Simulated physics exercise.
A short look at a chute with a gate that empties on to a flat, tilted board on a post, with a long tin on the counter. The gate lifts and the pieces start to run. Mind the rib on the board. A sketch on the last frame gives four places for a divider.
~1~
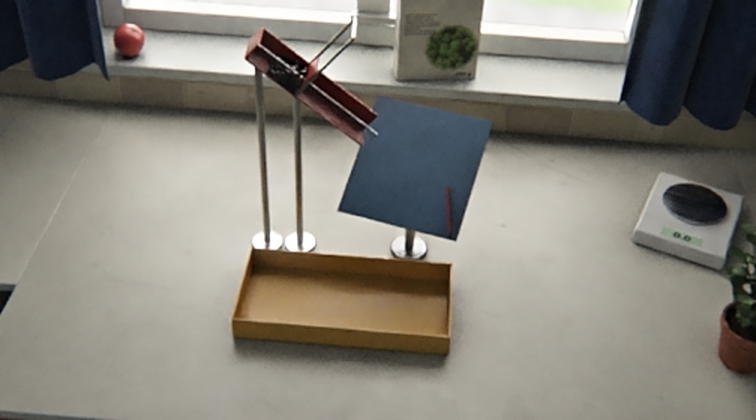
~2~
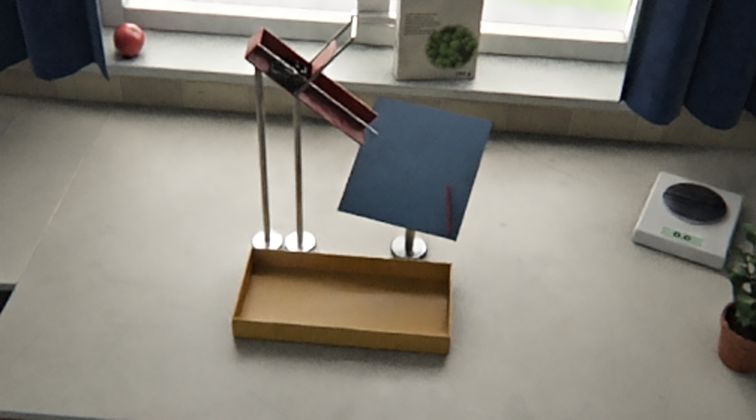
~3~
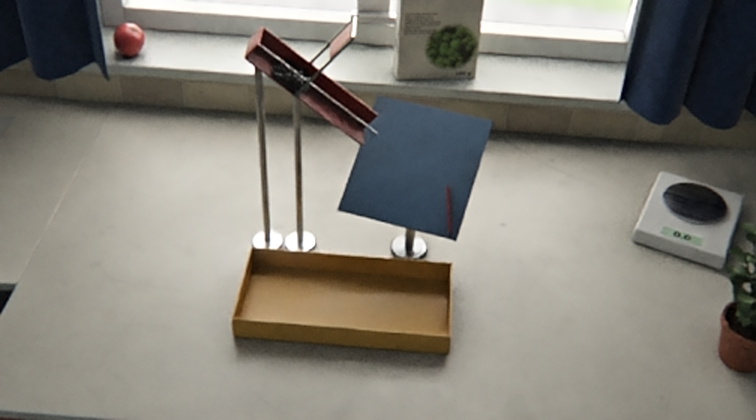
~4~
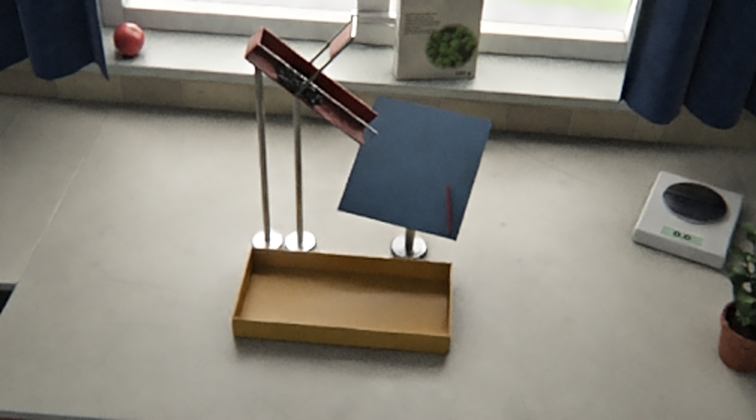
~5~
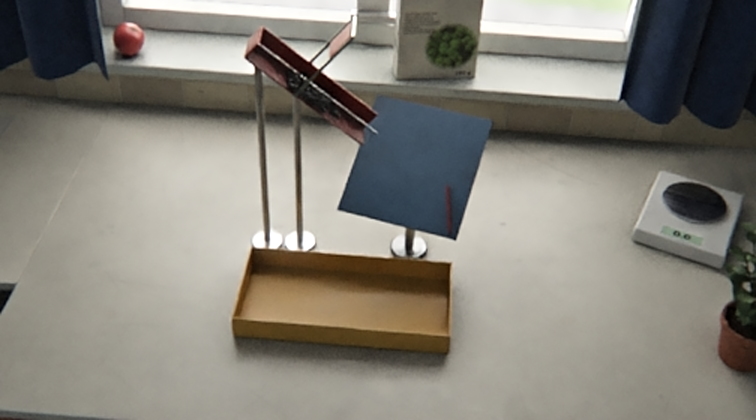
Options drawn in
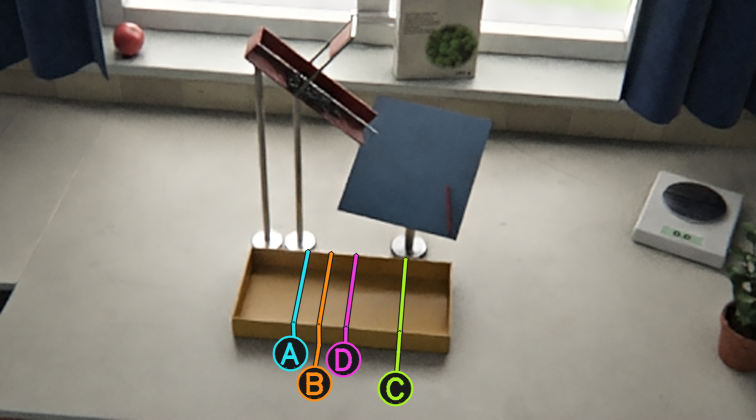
Black beans slide slowly down a reddish sloping chute toward the right as its gate lifts.
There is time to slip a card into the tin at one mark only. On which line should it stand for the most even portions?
I would pick line C.
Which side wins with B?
More lands on the right.
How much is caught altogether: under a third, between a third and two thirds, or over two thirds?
It is over two thirds.
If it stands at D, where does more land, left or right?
Right.
On the marked copy, line A crosses the front rim at (293, 323); line B crosses the front rim at (319, 325); line C crosses the front rim at (399, 331); line D crosses the front rim at (346, 327).
With A, of what is caught, not one piece on the left of the divider, every piece on the right.
With B, of what is caught, not one piece on the left of the divider, every piece on the right.
With C, of what is caught, roughly a third on the left of the divider, roughly two thirds on the right.
With D, of what is caught, about a tenth on the left of the divider, almost all on the right.
